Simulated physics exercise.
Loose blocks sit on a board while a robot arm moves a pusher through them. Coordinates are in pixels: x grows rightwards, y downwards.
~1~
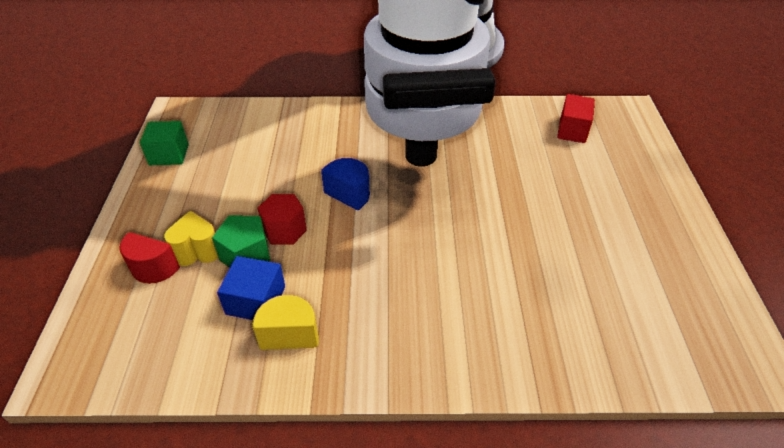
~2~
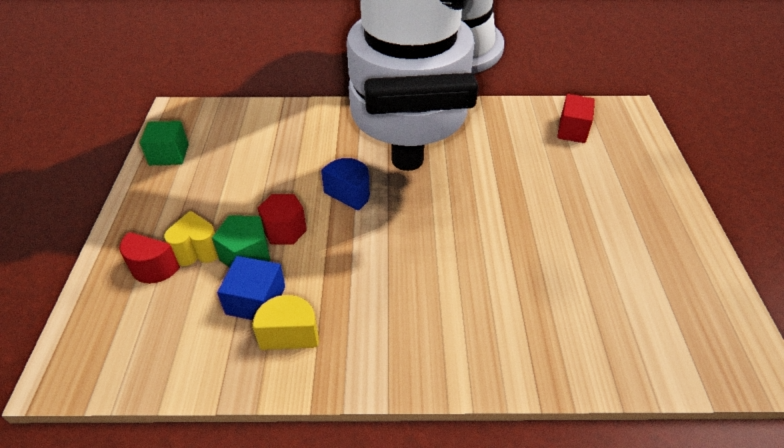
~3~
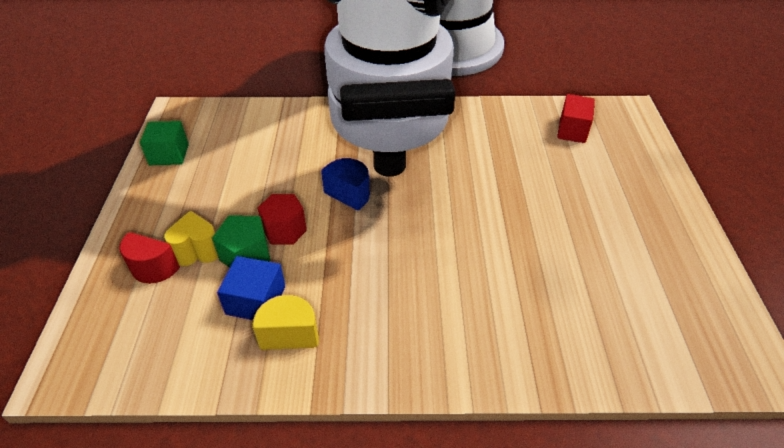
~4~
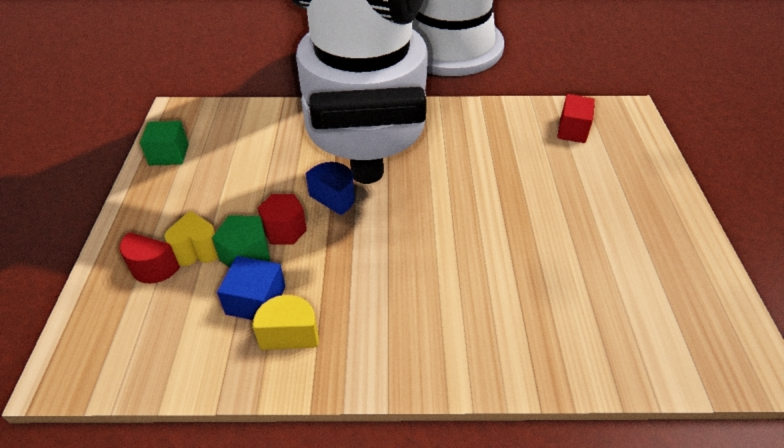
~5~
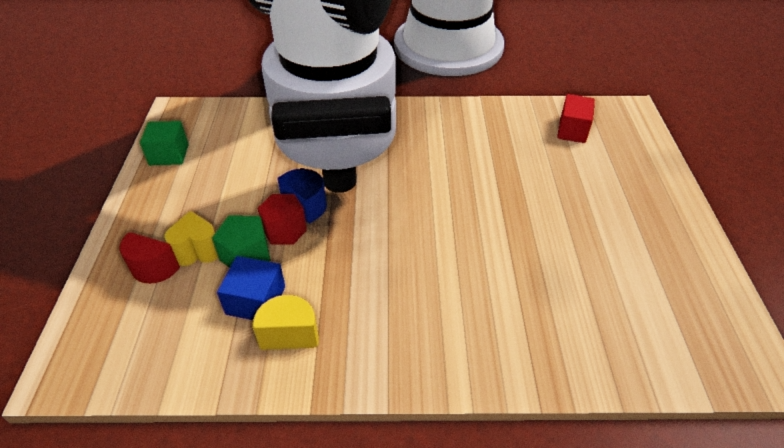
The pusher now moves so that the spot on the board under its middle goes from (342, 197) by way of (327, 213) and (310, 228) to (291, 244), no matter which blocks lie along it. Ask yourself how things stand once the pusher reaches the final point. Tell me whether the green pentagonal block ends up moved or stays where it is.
It gets pushed out of place.
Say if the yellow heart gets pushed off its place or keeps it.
It will end up elsewhere.
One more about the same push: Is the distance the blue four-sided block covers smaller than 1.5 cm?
Yes
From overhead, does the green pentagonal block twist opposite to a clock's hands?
Yes
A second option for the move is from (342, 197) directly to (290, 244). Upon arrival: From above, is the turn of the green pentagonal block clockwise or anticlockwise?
It spins anti-clockwise.
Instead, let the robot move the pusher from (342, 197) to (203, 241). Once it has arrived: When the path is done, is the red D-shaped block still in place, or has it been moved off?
It leaves its spot.
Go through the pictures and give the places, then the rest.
Pusher tip at (421, 157); block tops, yellow heart at (189, 228); green pentagonal block at (240, 231); blue four-sided block at (249, 277); red hexagon at (280, 207); blue D-shaped block at (348, 170), in the first picture.
Pusher at (408, 161); blocks unchanged, in the second picture.
Pusher at (390, 167); blocks unchanged, in the third picture.
Pusher at (367, 173); blue D-shaped block at (332, 174), in the fourth picture.
Pusher at (340, 182); yellow heart at (189, 228); green pentagonal block at (240, 231); blue four-sided block at (249, 277); red hexagon at (280, 207); blue D-shaped block at (303, 181), in the fifth picture.
On the path given first. Halfway along, pusher at (316, 205); yellow heart at (176, 232), turned 40° clockwise; green pentagonal block at (215, 247), turned 20° anticlockwise; red hexagon at (250, 219); blue D-shaped block at (277, 194), turned 15° clockwise.
At the end, pusher at (288, 228); yellow heart at (174, 233), turned 50° clockwise; green pentagonal block at (209, 253), turned 20° anticlockwise; blue four-sided block in place; red hexagon at (242, 222), turned 15° anticlockwise; blue D-shaped block at (269, 193), turned 15° clockwise.
